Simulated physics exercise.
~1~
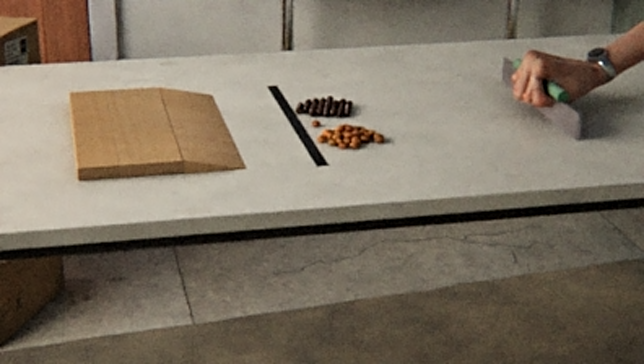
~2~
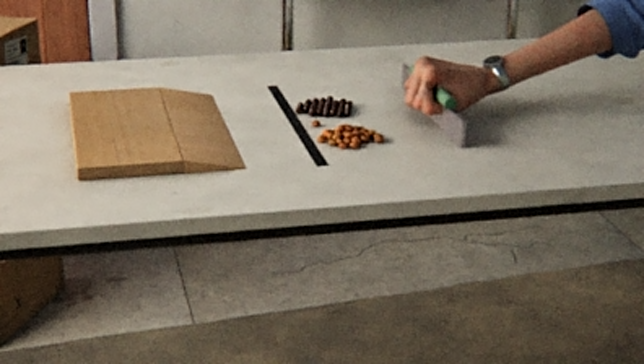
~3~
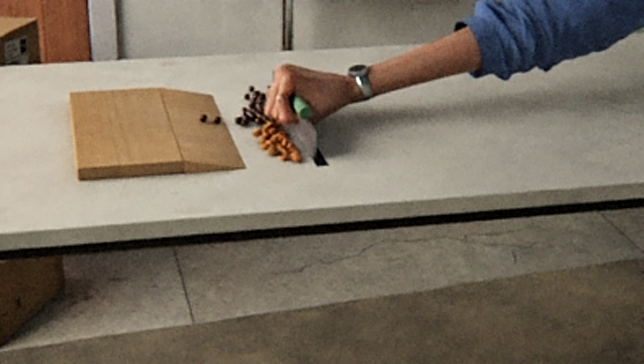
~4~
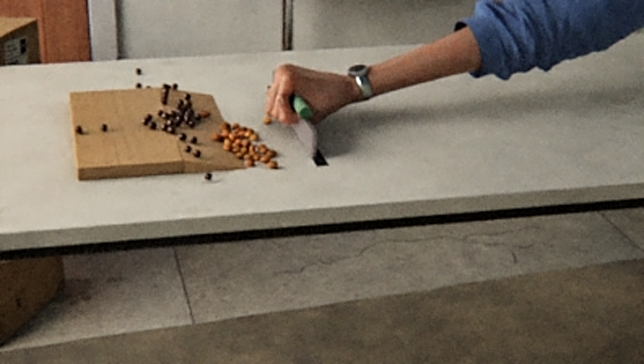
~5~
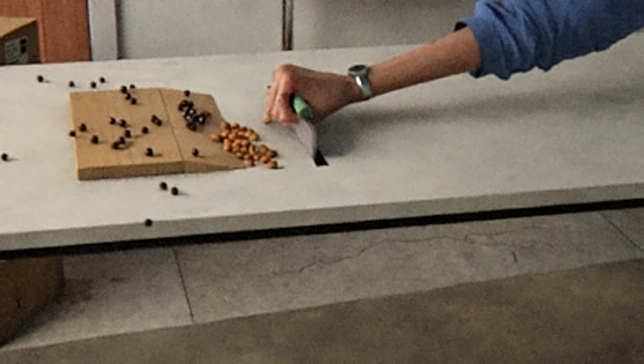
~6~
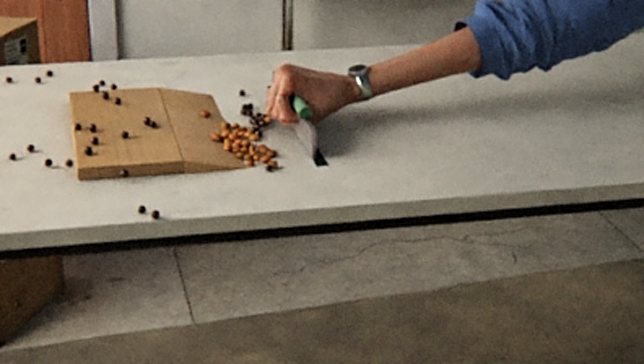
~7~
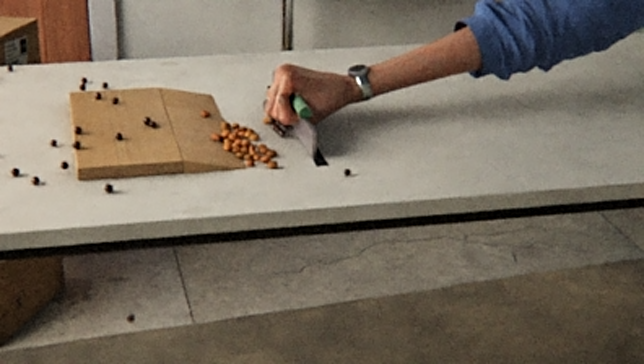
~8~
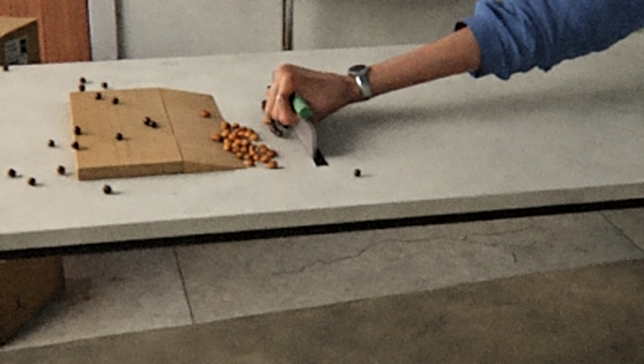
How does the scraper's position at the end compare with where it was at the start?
At the start the scraper was over toward the right side of the table, well away from the two piles. By the end it was farther left, resting at the black tape.
